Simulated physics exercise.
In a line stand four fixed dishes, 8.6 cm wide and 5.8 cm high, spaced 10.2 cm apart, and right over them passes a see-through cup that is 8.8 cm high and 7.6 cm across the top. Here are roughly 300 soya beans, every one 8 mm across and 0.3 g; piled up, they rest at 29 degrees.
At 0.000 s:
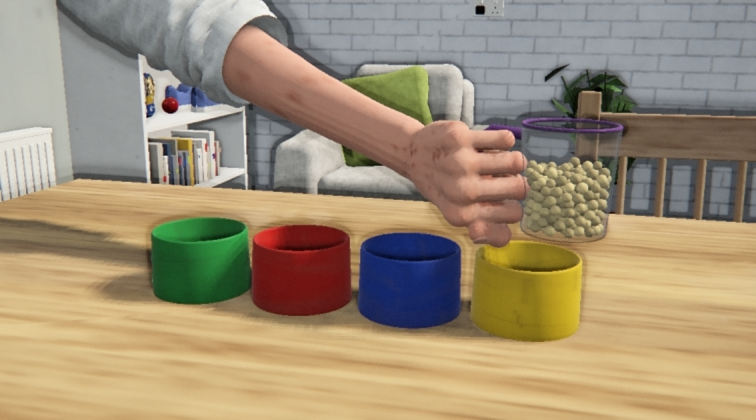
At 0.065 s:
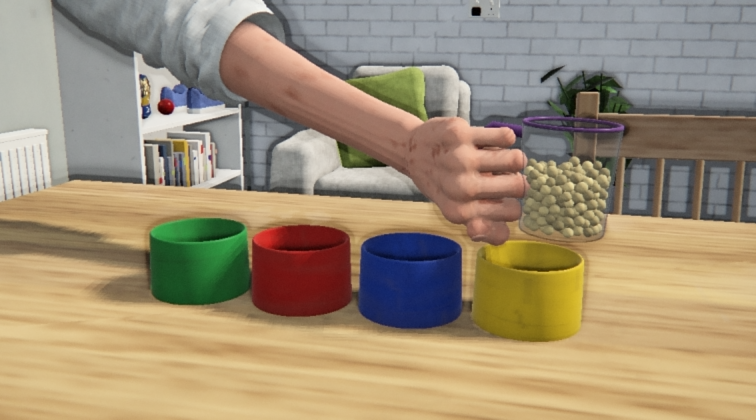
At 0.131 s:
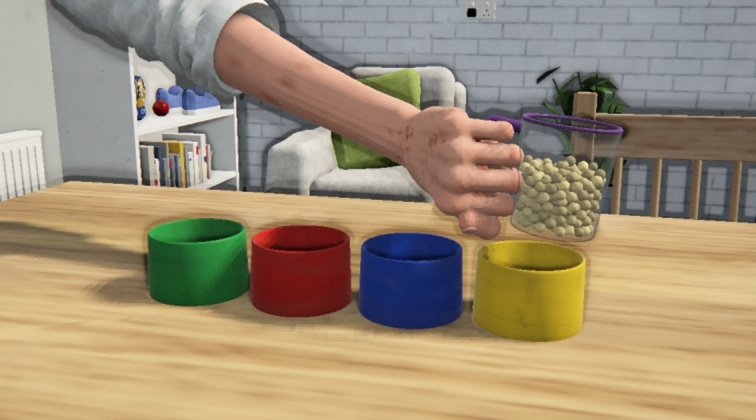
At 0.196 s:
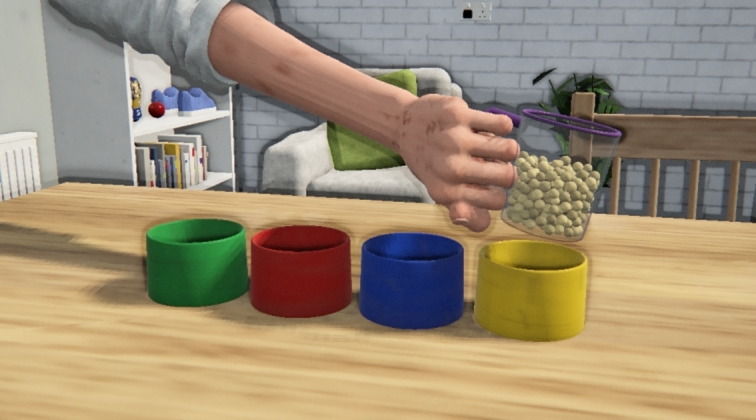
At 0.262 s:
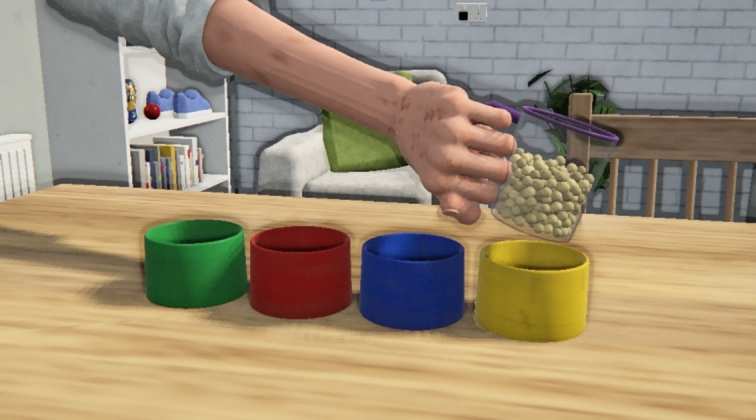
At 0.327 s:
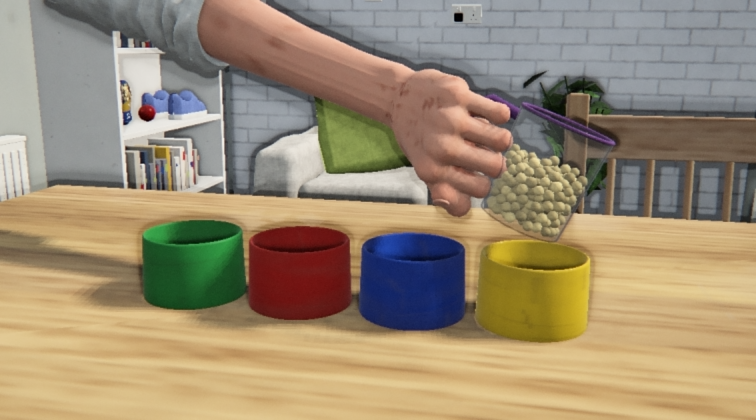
A hand held a clear cup of pale round beans above the yellow dish, beside blue, red and green ones on a wooden table, then gradually tilted it while shifting slightly left.
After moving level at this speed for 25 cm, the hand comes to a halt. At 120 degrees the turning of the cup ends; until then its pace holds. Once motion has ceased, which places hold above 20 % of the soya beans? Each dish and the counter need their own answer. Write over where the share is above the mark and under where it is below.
Red: Under; blue: Over; green: Under; yellow: Under; counter: Over.
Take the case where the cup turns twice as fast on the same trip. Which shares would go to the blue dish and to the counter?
The blue dish would get 0 and the counter 0.
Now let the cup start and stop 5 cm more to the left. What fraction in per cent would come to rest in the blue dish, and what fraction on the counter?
Shares would be blue 100 and counter 0.
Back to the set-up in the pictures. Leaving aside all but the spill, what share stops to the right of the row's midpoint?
That works out to close to 100 per cent.
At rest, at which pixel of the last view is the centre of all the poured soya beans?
I'd say roughly (440, 302).
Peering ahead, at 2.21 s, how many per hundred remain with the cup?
Some 0 per cent.
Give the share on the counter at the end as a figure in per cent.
I'd put it near 30 per cent.
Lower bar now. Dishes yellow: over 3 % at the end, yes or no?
For yellow, correct.
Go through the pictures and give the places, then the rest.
The first frame shows cup at (567, 179), tilt 0 degrees, lip at (621, 127), moved 0.0 cm; middle of the pieces at (564, 199); yellow dish at (528, 257); blue dish at (411, 247); red dish at (302, 238); green dish at (200, 230).
The second frame shows cup at (566, 178), tilt 1 degrees, lip at (622, 127), moved 0.2 cm; middle of the pieces at (563, 198).
The third frame shows cup at (562, 177), tilt 6 degrees, lip at (621, 130), moved 0.6 cm; middle of the pieces at (557, 197).
The fourth frame shows cup at (556, 176), tilt 11 degrees, lip at (619, 134), moved 1.2 cm; middle of the pieces at (549, 195).
The fifth frame shows cup at (549, 175), tilt 16 degrees, lip at (616, 139), moved 1.8 cm; middle of the pieces at (541, 194).
The sixth frame shows cup at (543, 174), tilt 22 degrees, lip at (612, 143), moved 2.4 cm; middle of the pieces at (533, 192); yellow dish at (535, 255); blue dish at (413, 247); red dish at (300, 240); green dish at (193, 233). Its pace works out near 80 degrees a second; the hand travels 9 cm a second.
After 1.46 s, tilt 113 degrees; cup holds 75 %, yellow 10 %.
After 2.21 s, tilt 120 degrees; cup holds 0 %, blue 55 %, yellow 15 %.
Then, at 2.99 s, tilt 120 degrees; cup holds 0 %, blue 55 %, yellow 15 %.
At rest (3.3 s), red 0 %, blue 55 %, green 0 %, yellow 15 %, counter 30 %.
